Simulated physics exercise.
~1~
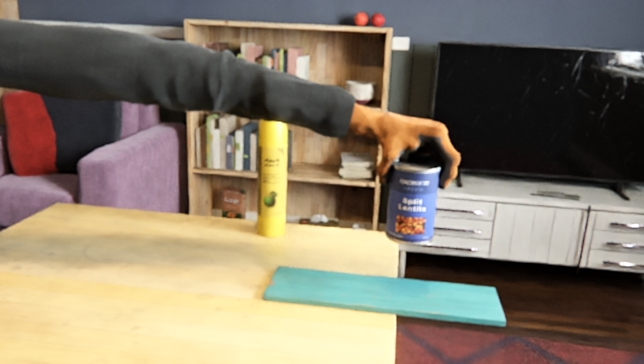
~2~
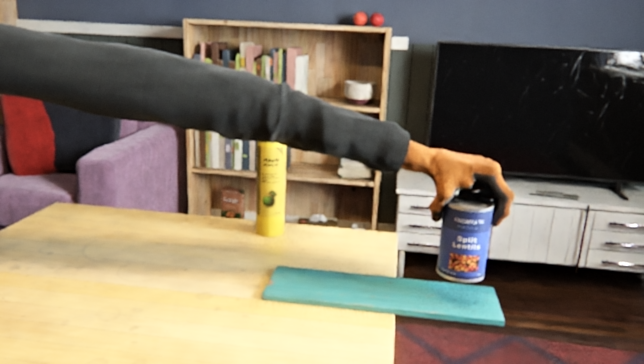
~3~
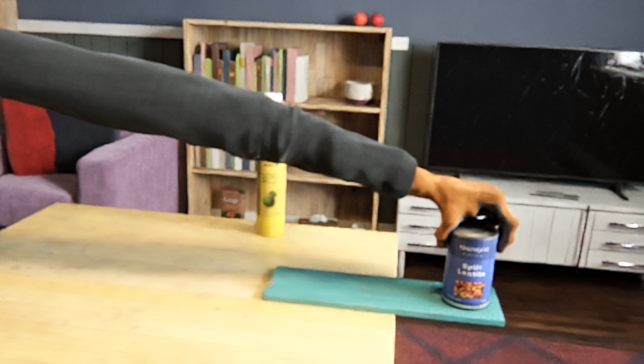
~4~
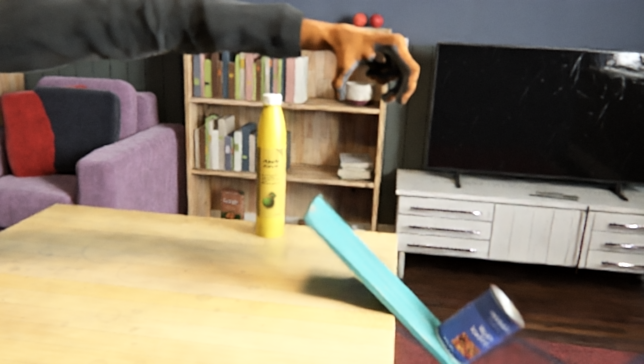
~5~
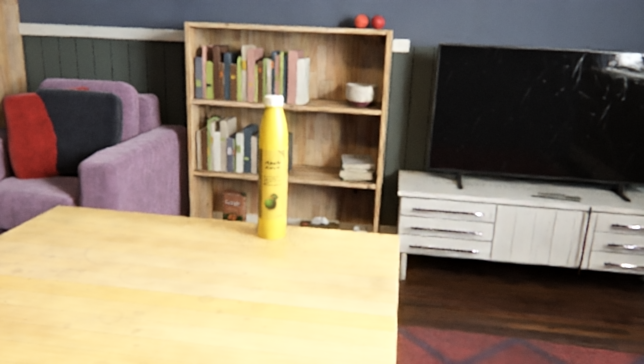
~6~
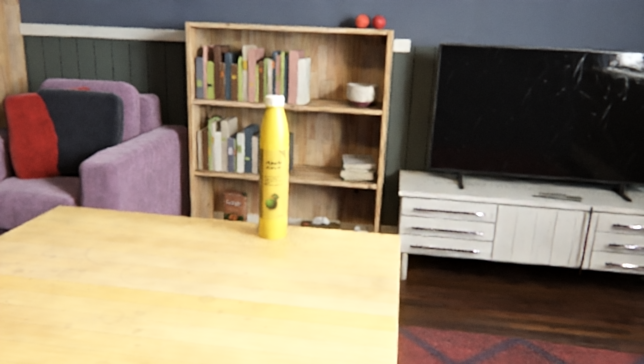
In a living room, a turquoise plank juts past the right edge of a pale wooden table, with a yellow bottle standing farther back. A dark-sleeved arm reaches in from the left, carrying a blue tin to the right over the plank. The hand lowers the tin upright onto the plank's overhanging end, then lets go and draws back. The plank tips steeply off the edge, its near end rising as the leaning tin drops with it. Both fall out of sight beyond the table, leaving the yellow bottle still standing in its place.
